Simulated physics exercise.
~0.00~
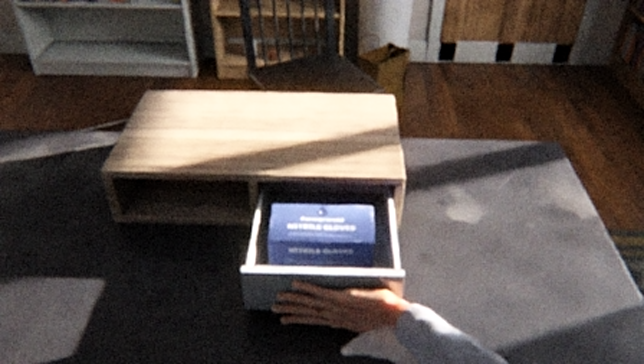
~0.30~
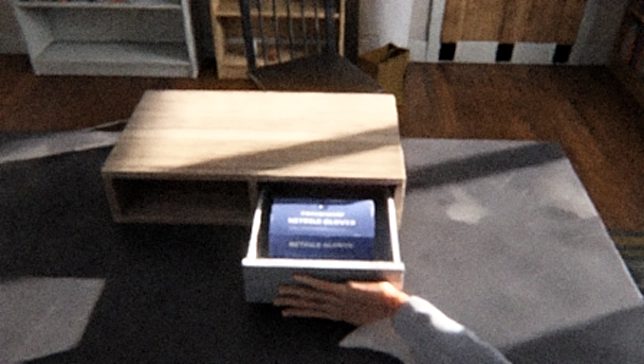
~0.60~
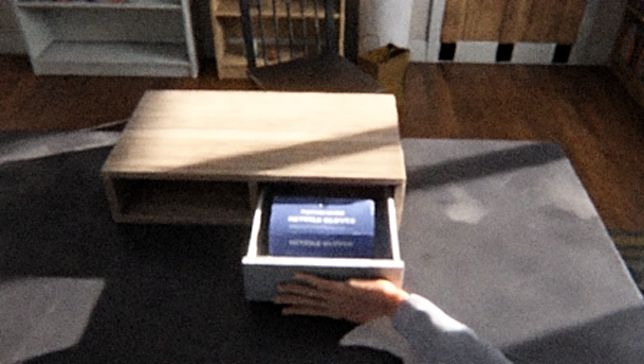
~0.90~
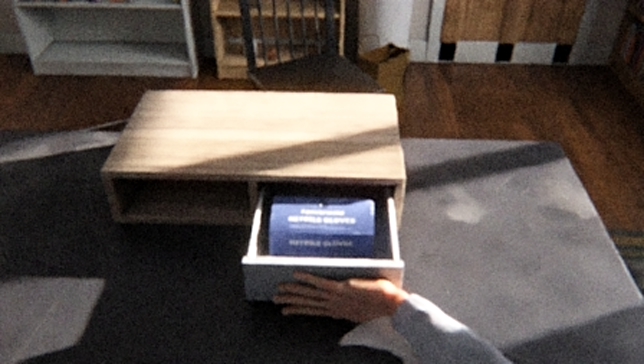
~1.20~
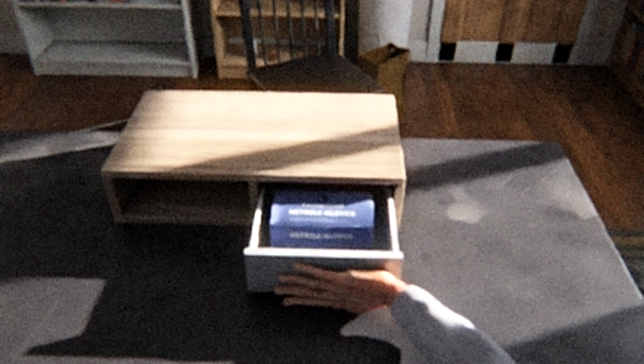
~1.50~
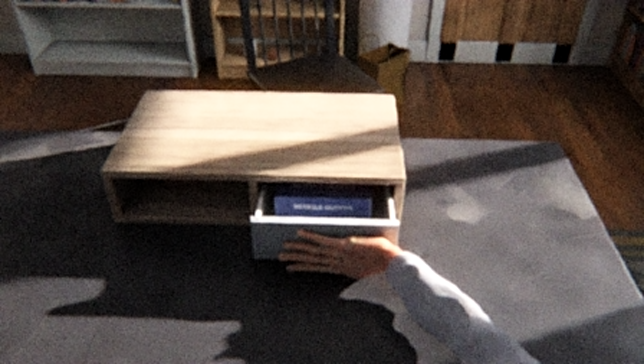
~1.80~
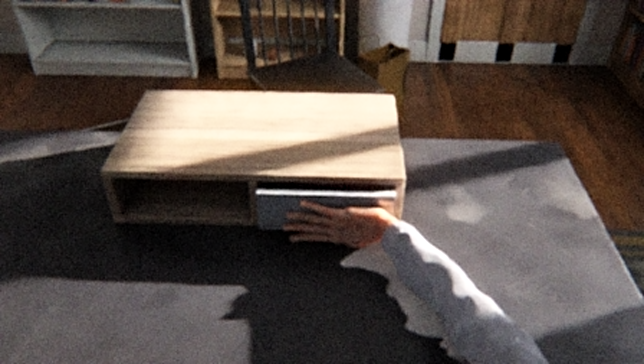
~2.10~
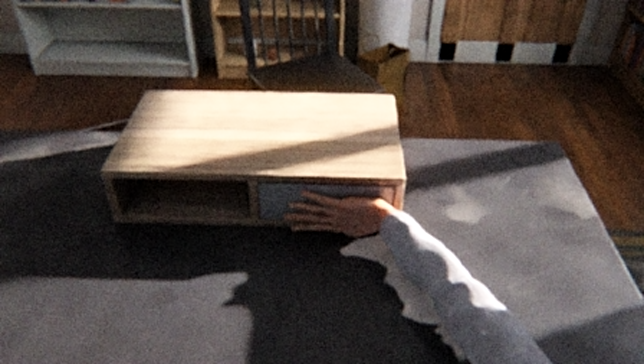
On a dark tabletop in a house, a hand rests against the front of an open drawer holding a blue box, then pushes it steadily into a low wooden chest. The box disappears inside as the drawer slides in and ends fully shut, the hand still against its front.
